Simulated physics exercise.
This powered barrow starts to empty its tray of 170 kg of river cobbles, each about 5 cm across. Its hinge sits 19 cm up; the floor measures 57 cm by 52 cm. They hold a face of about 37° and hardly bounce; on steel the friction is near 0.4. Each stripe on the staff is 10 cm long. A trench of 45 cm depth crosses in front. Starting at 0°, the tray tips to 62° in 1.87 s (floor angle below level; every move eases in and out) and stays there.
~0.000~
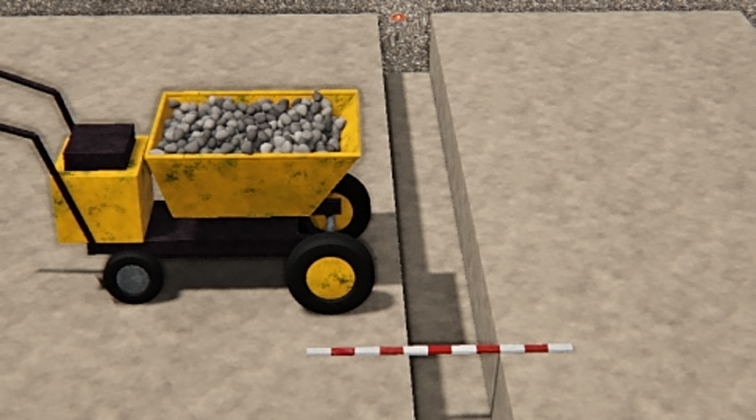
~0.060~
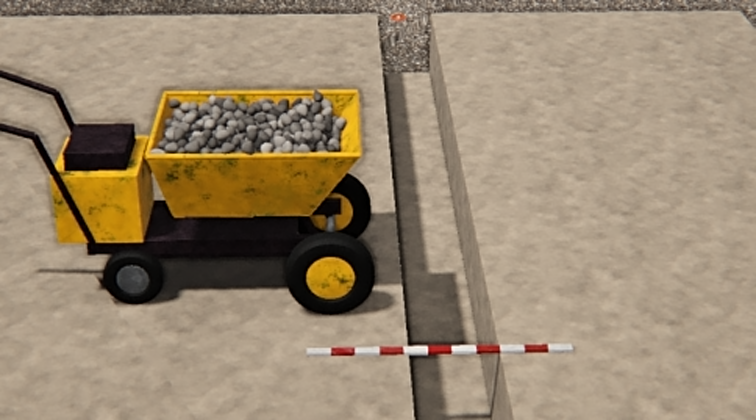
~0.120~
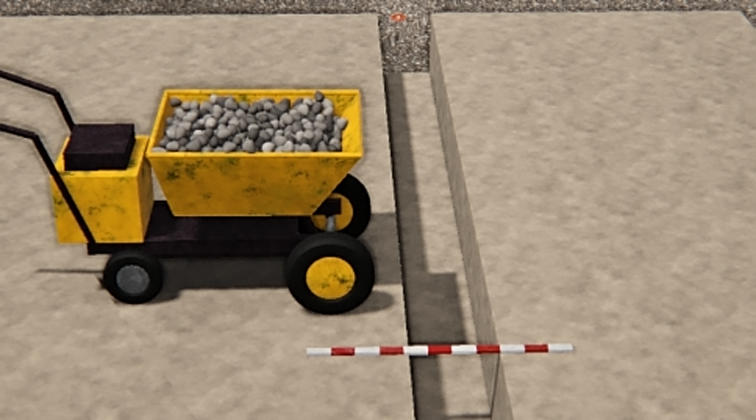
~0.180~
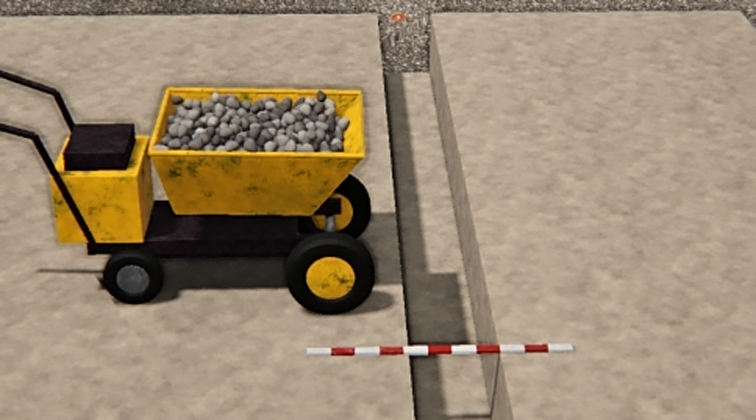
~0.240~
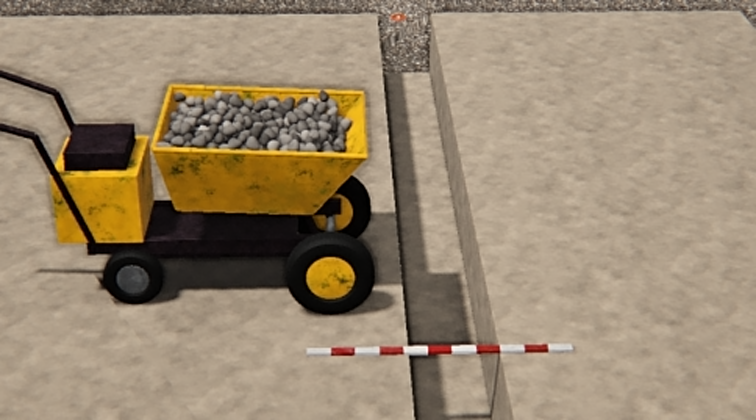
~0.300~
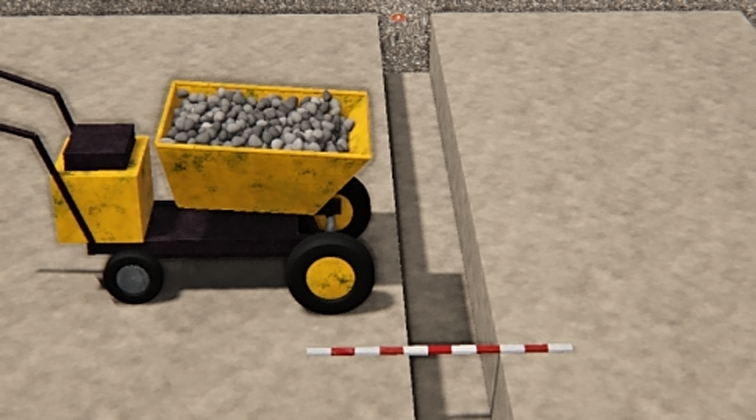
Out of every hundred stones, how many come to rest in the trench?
Roughly 39 per cent ends in the trench.
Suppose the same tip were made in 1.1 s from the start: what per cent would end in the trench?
It would be near 30 per cent.
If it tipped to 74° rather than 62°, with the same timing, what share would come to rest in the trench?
Then about 40 per cent.
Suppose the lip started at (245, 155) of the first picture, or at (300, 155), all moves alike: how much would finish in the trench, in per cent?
About 55 and 70 per cent.
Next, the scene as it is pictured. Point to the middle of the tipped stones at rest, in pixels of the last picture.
Around (483, 270).
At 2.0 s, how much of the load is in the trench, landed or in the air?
Some 5 per cent.
After 1.4 s the floor is at 52°; 99 % in the tray, 1 % in the trench; the foremost stones are at (465, 200).
After 2.0 s the floor is at 62°; 74 % in the tray, 7 % in the trench, 19 % past the trench; the foremost stones are at (588, 284).
After 2.3 s the floor is at 62°; 53 % in the tray, 12 % in the trench, 36 % past the trench; the foremost stones are at (651, 273).
After 4.3 s the floor is at 62°; 23 % in the tray, 39 % in the trench, 39 % past the trench; the foremost stones are at (696, 263).
